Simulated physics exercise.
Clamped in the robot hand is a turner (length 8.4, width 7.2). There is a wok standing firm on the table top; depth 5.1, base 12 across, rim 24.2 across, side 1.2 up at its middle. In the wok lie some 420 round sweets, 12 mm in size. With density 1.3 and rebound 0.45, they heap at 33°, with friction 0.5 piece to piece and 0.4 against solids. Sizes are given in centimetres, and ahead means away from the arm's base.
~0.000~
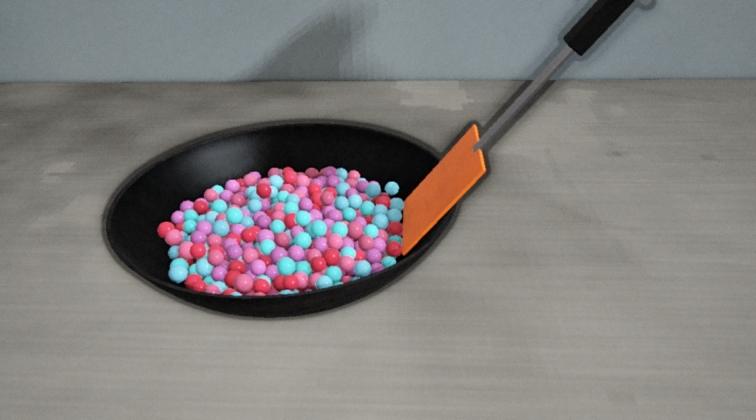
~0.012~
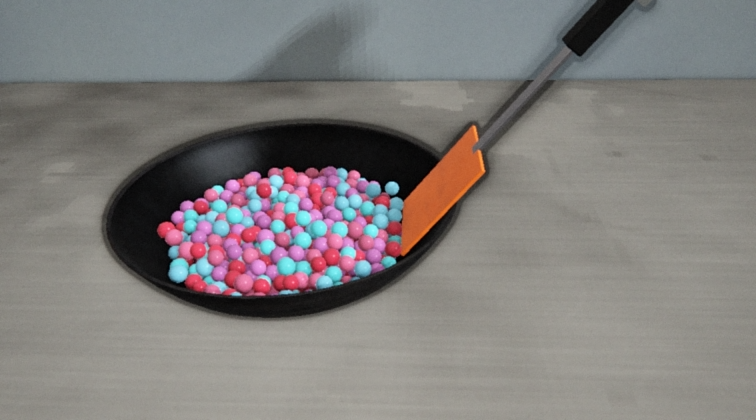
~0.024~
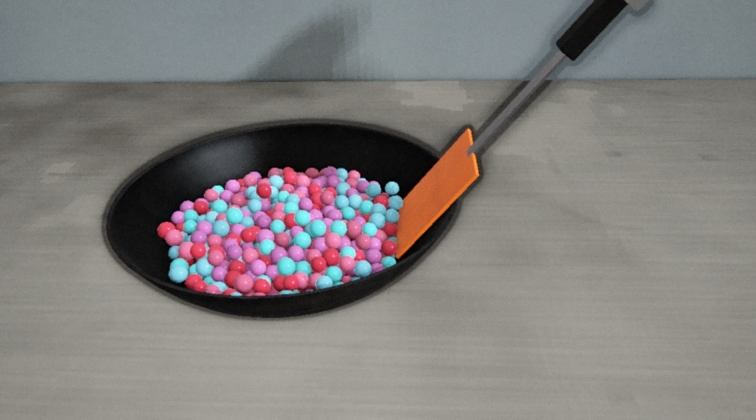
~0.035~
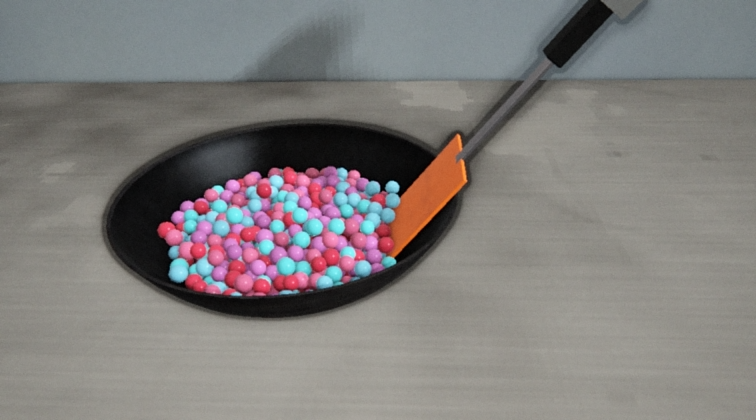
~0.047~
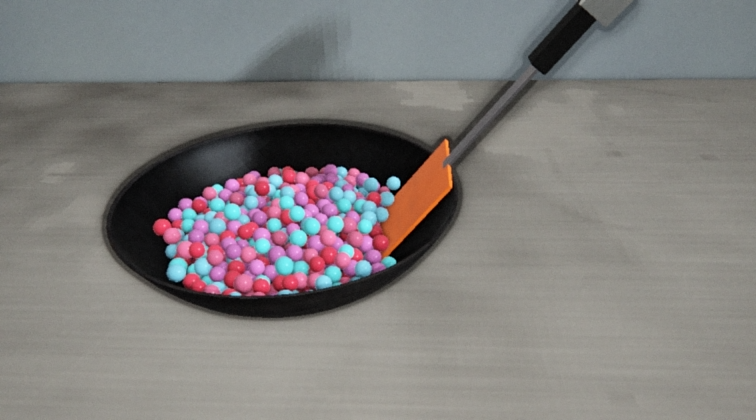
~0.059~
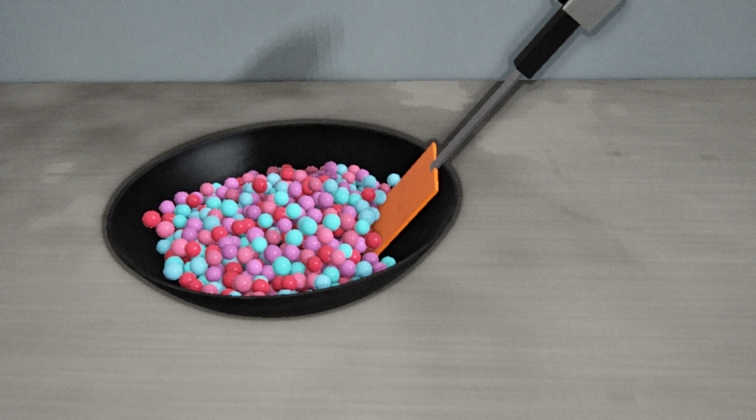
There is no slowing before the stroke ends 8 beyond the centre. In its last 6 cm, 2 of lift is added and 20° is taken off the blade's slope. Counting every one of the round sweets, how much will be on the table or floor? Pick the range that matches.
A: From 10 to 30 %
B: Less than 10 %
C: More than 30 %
(A) From 10 to 30 %.
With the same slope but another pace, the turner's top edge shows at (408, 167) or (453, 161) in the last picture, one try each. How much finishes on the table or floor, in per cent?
About 40 and 10 per cent.
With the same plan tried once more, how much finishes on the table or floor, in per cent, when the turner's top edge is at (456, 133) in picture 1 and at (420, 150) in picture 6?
Off the vessel, on the table or floor: Some 20 percent.
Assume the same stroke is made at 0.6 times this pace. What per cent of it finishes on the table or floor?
The share would be near 5 in a hundred.
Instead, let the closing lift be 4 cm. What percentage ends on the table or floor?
Some 25 in a hundred.
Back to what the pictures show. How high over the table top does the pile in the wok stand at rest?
It reaches roughly 6.5 cm.
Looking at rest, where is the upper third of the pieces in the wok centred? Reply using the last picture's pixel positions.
Around (185, 199).
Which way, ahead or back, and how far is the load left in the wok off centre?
I'd say it's roughly 3.5 cm toward the front.
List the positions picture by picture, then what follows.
Turner top edge at (479, 146), sloping 52°; upper third of the load around (290, 220), from x 165 to 395, top at y 175; 422 in the wok, in the first picture.
Turner top edge at (479, 147), sloping 52°; upper third of the load around (290, 220), from x 165 to 400, top at y 175, in the second picture.
Turner top edge at (473, 150), sloping 52°; upper third of the load around (290, 220), from x 165 to 395, top at y 175, in the third picture.
Turner top edge at (462, 156), sloping 52°; upper third of the load around (290, 220), from x 165 to 390, top at y 175, in the fourth picture.
Turner top edge at (449, 162), sloping 52°; upper third of the load around (288, 217), from x 160 to 395, top at y 170, in the fifth picture.
Turner top edge at (436, 165), sloping 52°; upper third of the load around (285, 213), from x 150 to 395, top at y 170; 422 in the wok, in the sixth picture.
After 0.12 s, sloping 52°, highest piece 11 above the table; 421 in the wok, 1 on the blade or in flight.
After 0.19 s, sloping 45°, highest piece 17 above the table; 421 in the wok, 1 on the blade or in flight.
After 0.42 s, sloping 32°, highest piece 7 above the table; 350 in the wok, 54 on the table or floor, 18 on the blade or in flight.
After 1.47 s, sloping 32°, highest piece 6 above the table; 348 in the wok, 74 on the table or floor.
At rest, 348 in the wok, 74 on the table or floor. That is 18 % on the table or floor.
